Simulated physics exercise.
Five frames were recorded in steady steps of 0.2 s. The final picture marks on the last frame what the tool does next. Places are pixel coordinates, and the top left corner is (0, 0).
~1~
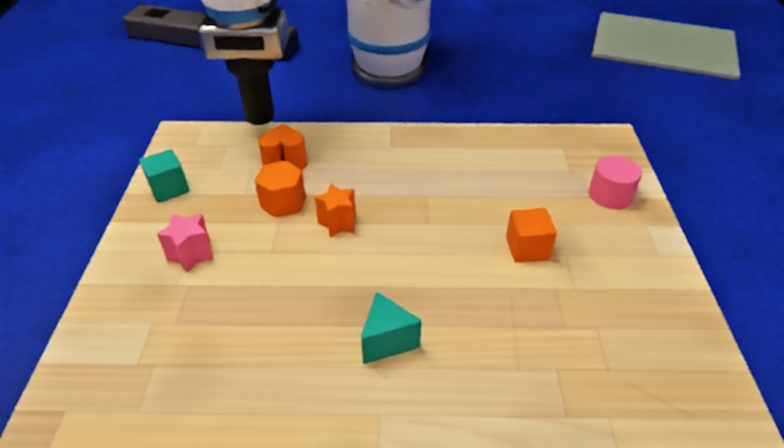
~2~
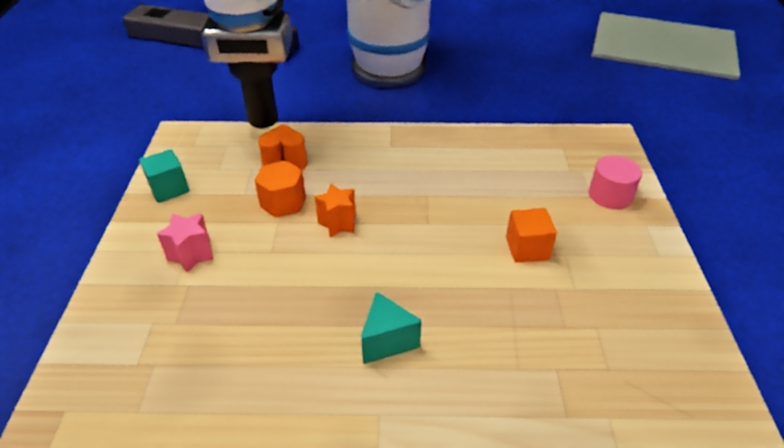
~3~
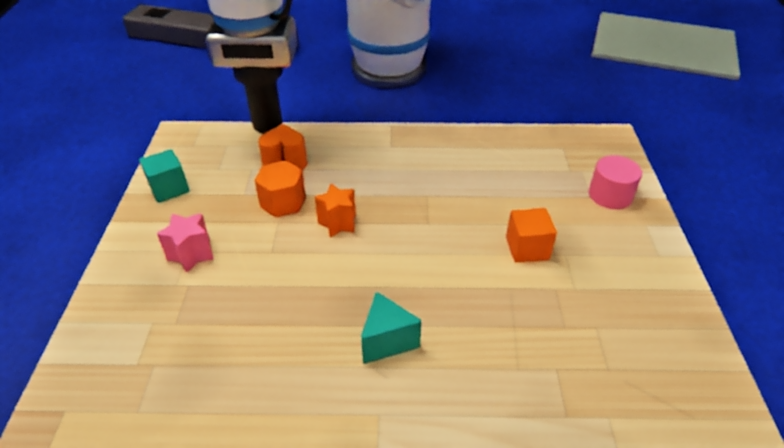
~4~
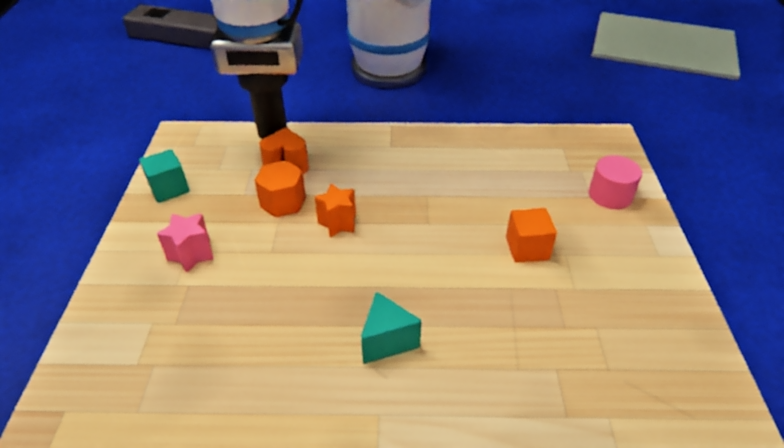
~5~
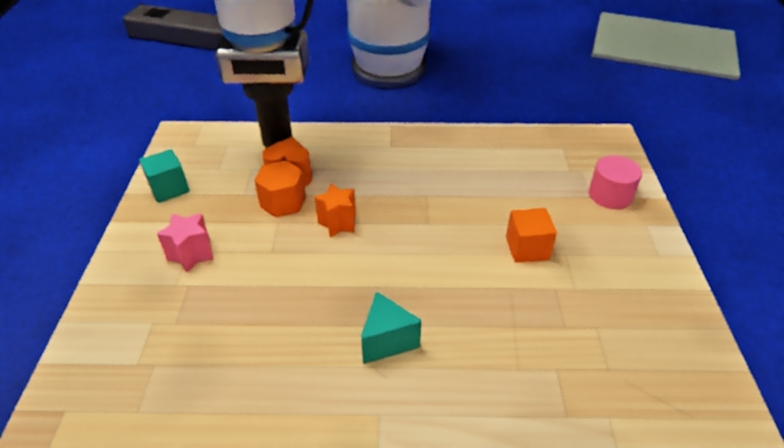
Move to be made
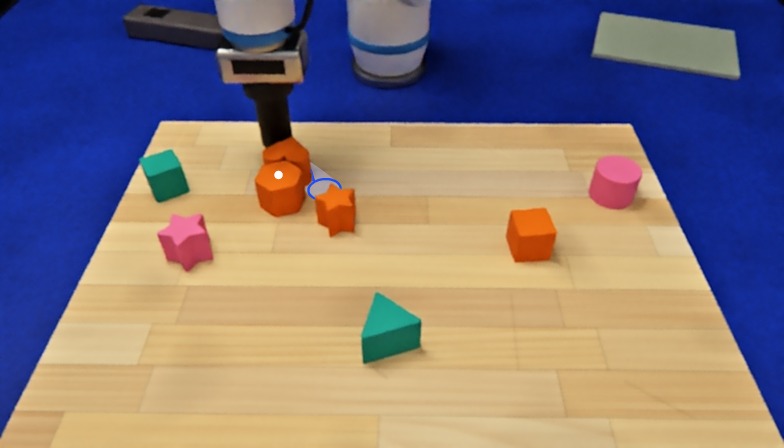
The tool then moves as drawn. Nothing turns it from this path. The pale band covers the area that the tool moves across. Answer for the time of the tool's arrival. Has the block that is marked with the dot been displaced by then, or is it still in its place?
At the end of the path, it will have moved.
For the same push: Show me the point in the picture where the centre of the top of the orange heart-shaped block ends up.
My estimate: (312, 186).
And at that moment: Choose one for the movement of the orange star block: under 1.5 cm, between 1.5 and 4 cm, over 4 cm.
The under 1.5 cm band.
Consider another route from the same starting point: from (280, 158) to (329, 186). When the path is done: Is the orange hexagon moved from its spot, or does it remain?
At the moment the path ends, the orange hexagon no longer stands where it did.
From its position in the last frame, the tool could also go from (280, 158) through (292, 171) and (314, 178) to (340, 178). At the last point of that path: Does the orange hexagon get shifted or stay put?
It is no longer where it was.
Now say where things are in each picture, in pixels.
The first picture shows lower end of the tool at (260, 118), tops of blocks, orange hexagon at (279, 175), orange heart-shaped block at (281, 136), orange star block at (336, 197).
The second picture shows tool at (264, 122), blocks as before.
The third picture shows tool at (268, 127), blocks as before.
The fourth picture shows tool at (273, 134), orange heart-shaped block at (283, 140).
The fifth picture shows tool at (278, 143), orange hexagon at (279, 175), orange heart-shaped block at (287, 150), orange star block at (336, 197).
The drawn path runs from (280, 158) over (303, 172) to (325, 189); the dot is on the orange hexagon.
The first path, step by step. Halfway along, tool at (302, 157); orange hexagon at (276, 186), turned 25° clockwise; orange heart-shaped block at (303, 167), turned 30° clockwise.
At the end, tool at (323, 174); orange hexagon at (274, 194), turned 60° clockwise; orange heart-shaped block at (312, 186), turned 65° clockwise; orange star block at (339, 201).
